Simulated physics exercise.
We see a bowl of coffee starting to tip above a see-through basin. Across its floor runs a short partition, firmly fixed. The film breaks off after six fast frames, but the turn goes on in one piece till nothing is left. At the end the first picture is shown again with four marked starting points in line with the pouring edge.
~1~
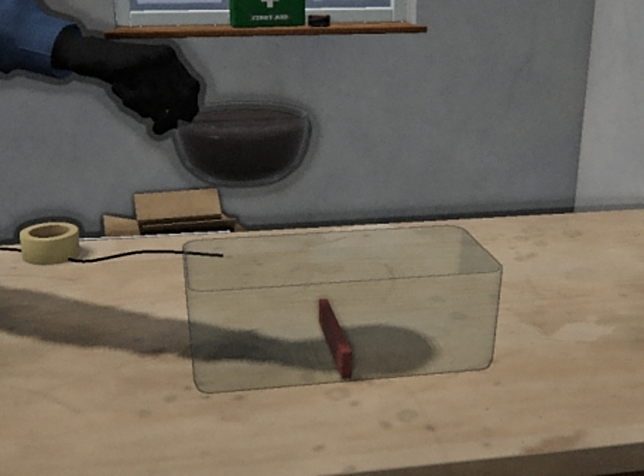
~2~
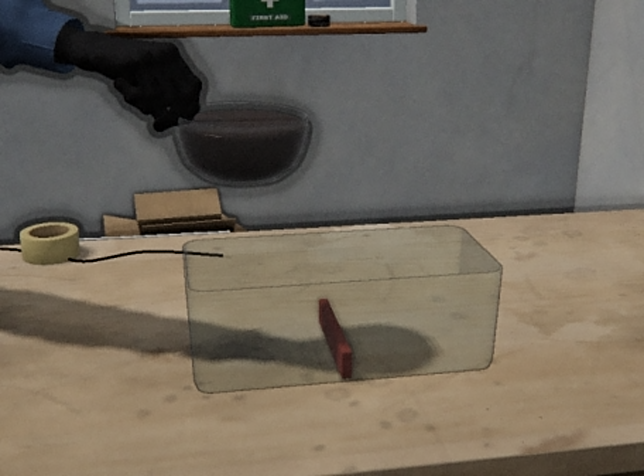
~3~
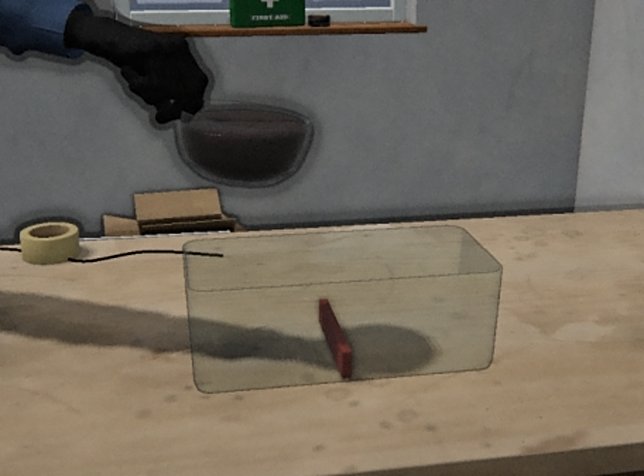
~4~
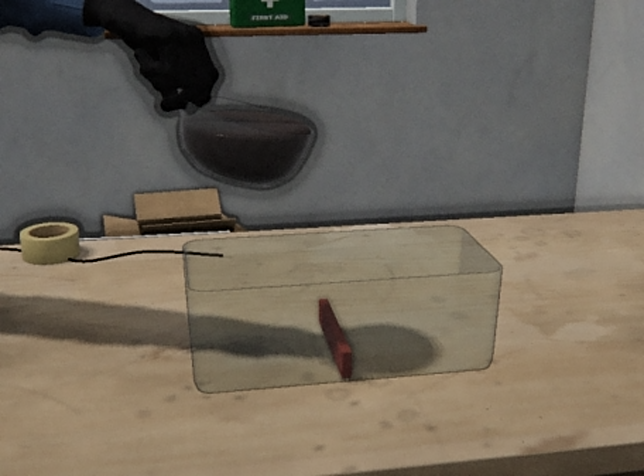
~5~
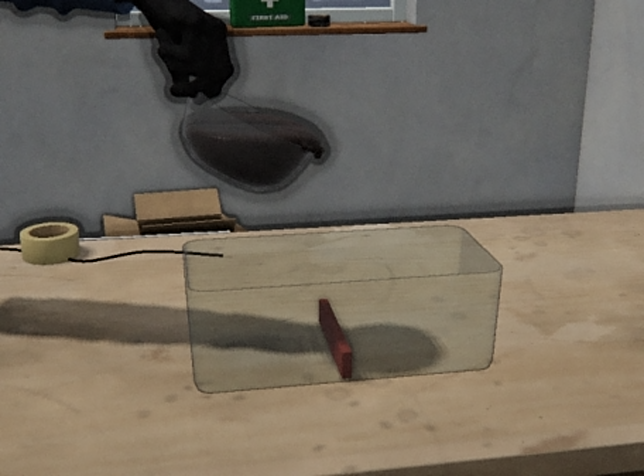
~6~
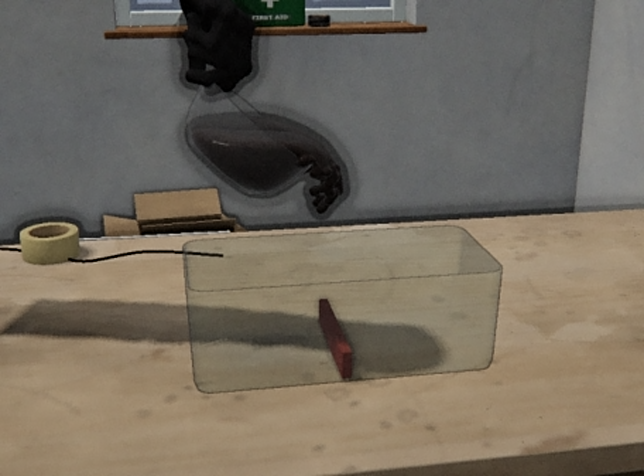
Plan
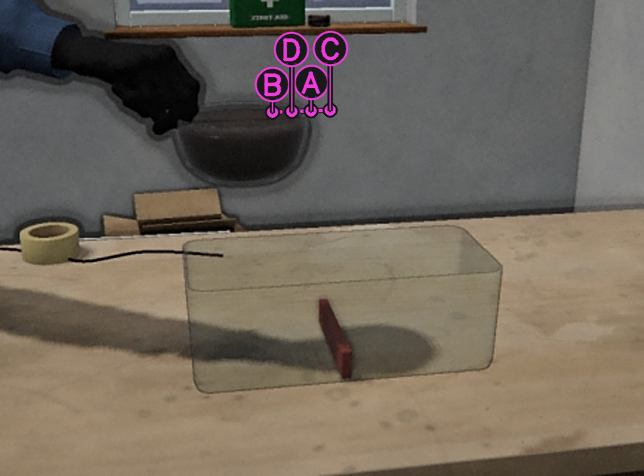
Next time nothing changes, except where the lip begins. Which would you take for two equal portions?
B works best here.
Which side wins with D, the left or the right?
More ends on the right.
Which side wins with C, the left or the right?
The right side.
On the marked copy, A at (311, 110); B at (272, 112); C at (330, 110); D at (291, 111).
For dot A, about 25 % ends left of the wall and 74 % right of it.
For dot B, about 51 % ends left of the wall and 48 % right of it.
For dot C, about 18 % ends left of the wall and 81 % right of it.
For dot D, about 34 % ends left of the wall and 66 % right of it.
